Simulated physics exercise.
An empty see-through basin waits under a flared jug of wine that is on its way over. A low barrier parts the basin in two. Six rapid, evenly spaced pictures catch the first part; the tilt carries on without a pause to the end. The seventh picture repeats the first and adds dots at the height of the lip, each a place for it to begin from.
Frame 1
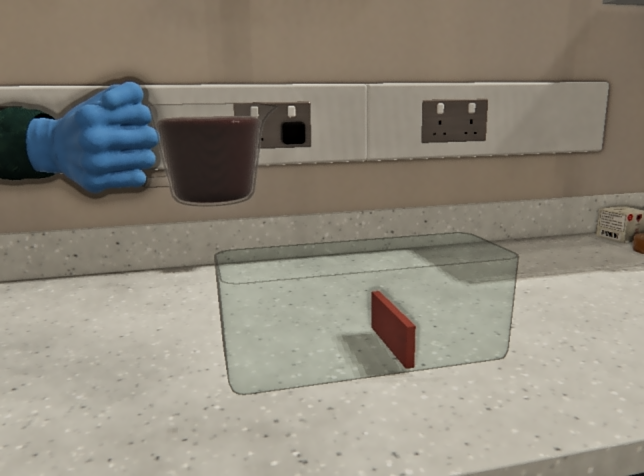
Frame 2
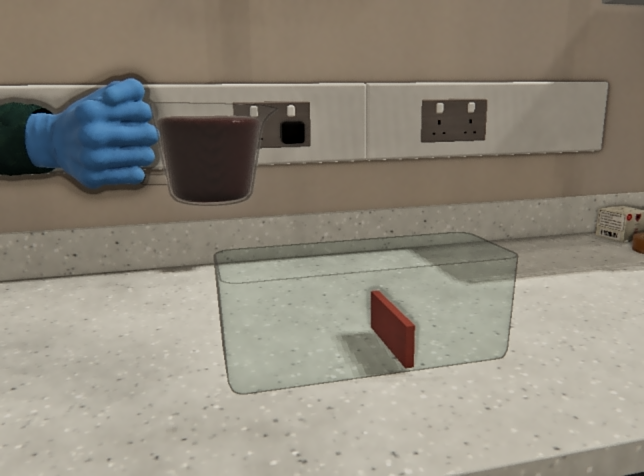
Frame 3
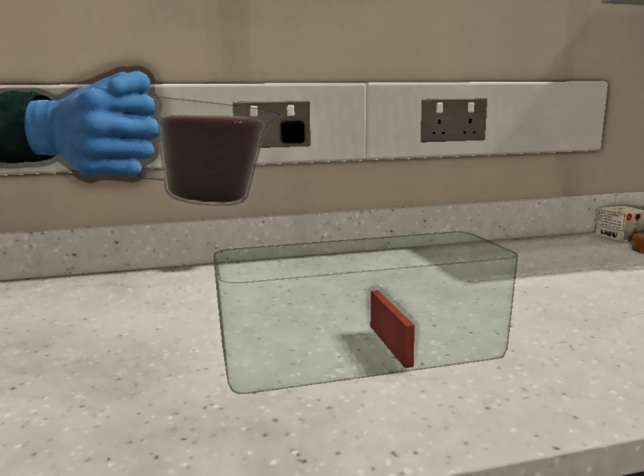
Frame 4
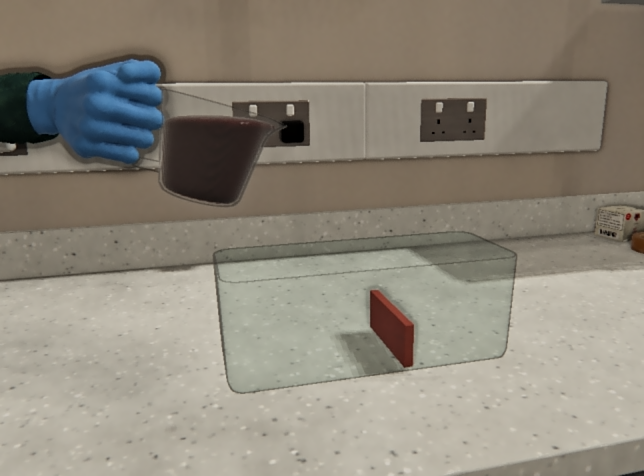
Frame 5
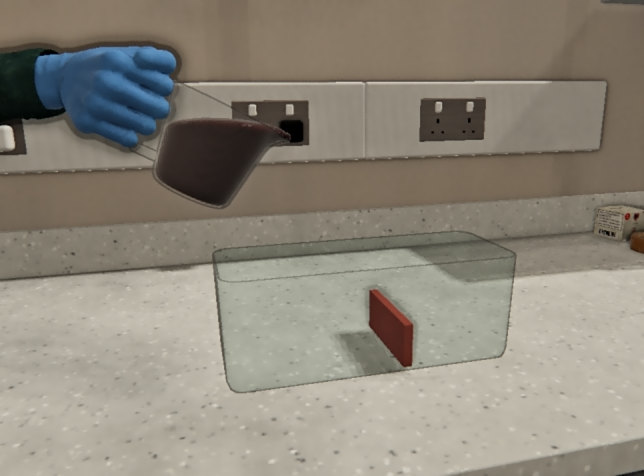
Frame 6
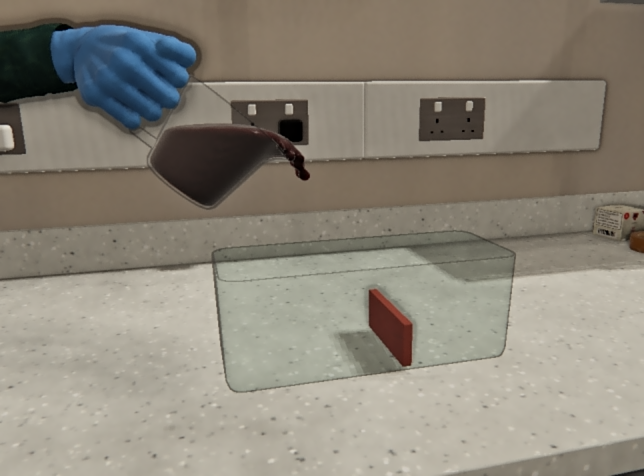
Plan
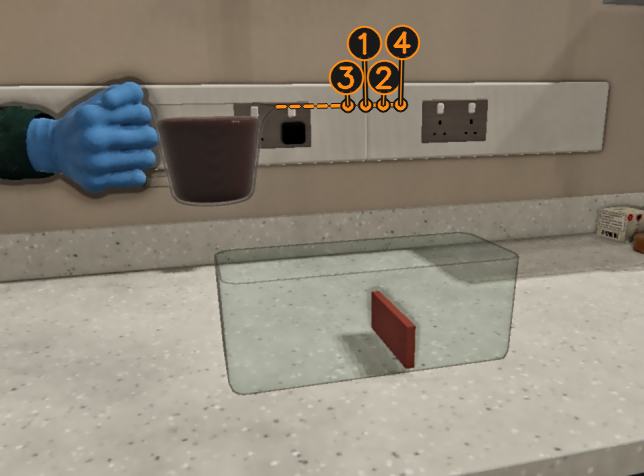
On a speckled kitchen counter stood a clear, empty basin with a low red barrier inside, while above it a blue-gloved hand held a jug and gradually tilted it rightward until dark wine slipped over its lip.
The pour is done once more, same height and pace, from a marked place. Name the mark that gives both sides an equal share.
The best dot is 3.
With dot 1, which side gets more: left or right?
More ends on the right.
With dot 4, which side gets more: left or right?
More ends on the right.
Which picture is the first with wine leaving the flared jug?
Picture 5.
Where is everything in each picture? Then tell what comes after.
The first frame shows upright, lip at (277, 106); basin from (229, 392) to (505, 354); top of the wall at (392, 307); nothing has left yet.
The second frame shows upright, lip at (278, 108); nothing has left yet.
The third frame shows tipped about 7°, lip at (281, 115); nothing has left yet.
The fourth frame shows tipped about 16°, lip at (285, 126); nothing has left yet.
The fifth frame shows tipped about 28°, lip at (288, 141); wine is over the lip, down to (288, 141).
The sixth frame shows tipped about 41°, lip at (287, 158); wine is over the lip, down to (303, 177).
In orange, 1 at (365, 105); 2 at (383, 105); 3 at (347, 105); 4 at (400, 104).
For dot 1, about 24 % ends left of the wall and 75 % right of it.
For dot 2, about 7 % ends left of the wall and 92 % right of it.
For dot 3, about 55 % ends left of the wall and 45 % right of it.
For dot 4, about 5 % ends left of the wall and 94 % right of it.
